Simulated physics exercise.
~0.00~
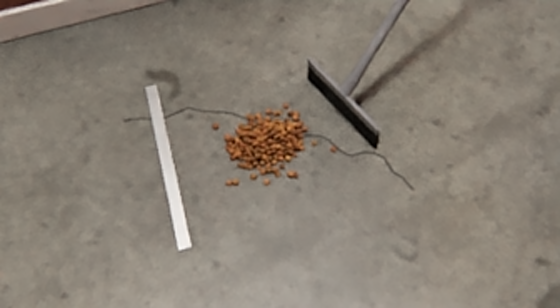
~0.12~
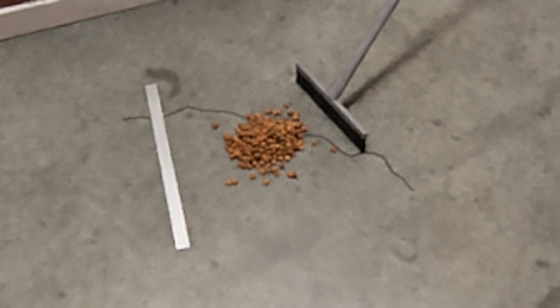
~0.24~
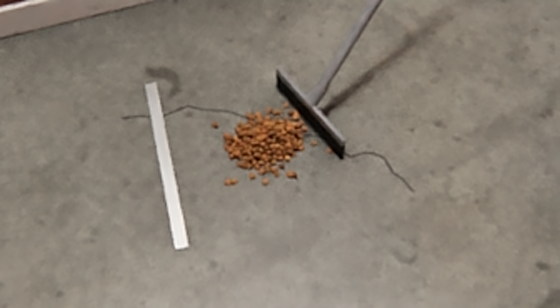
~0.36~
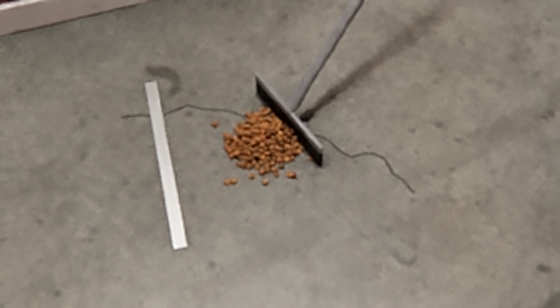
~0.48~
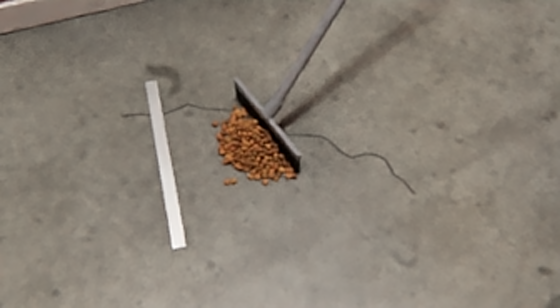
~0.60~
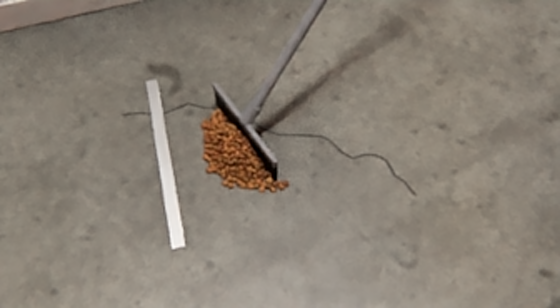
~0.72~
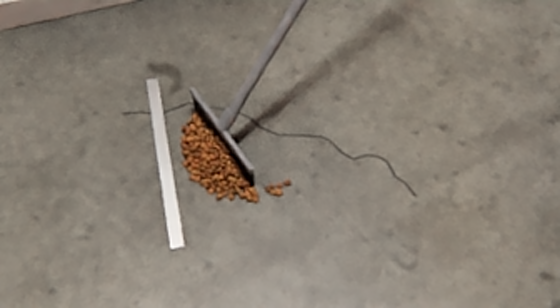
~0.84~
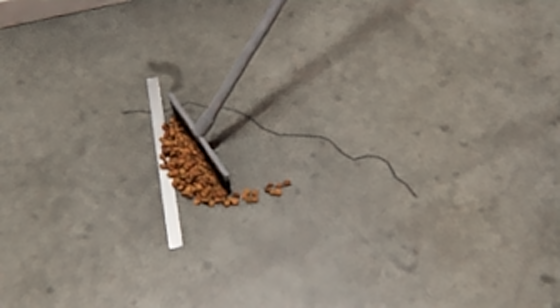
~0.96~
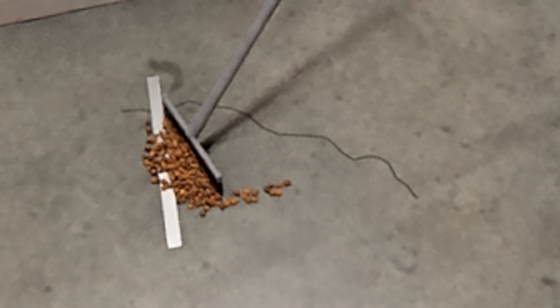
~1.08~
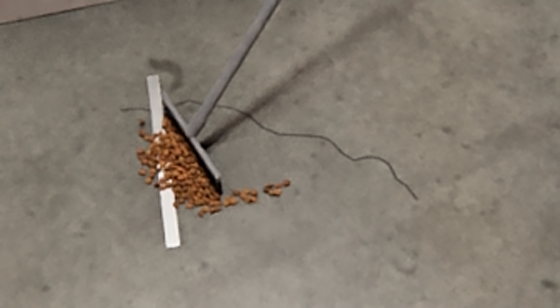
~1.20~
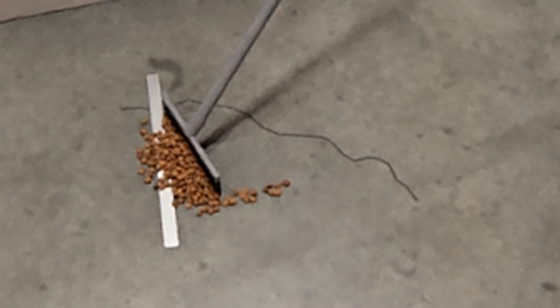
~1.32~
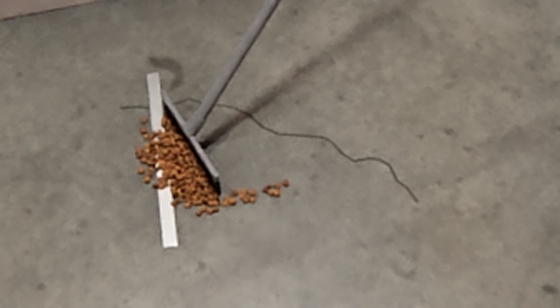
On a stained grey concrete floor crossed by a thin dark crack, a small heap of orange-brown kibble lies between a pale flat strip and a long-handled squeegee. The squeegee slides left toward the heap and meets its right side. It pushes the pieces left and slightly down, packing them along the blade while a few trail off its lower end. The heap reaches the strip, and some pieces spill onto it and just past it. The blade stops short of the strip and stays there, with most of the kibble resting between them.
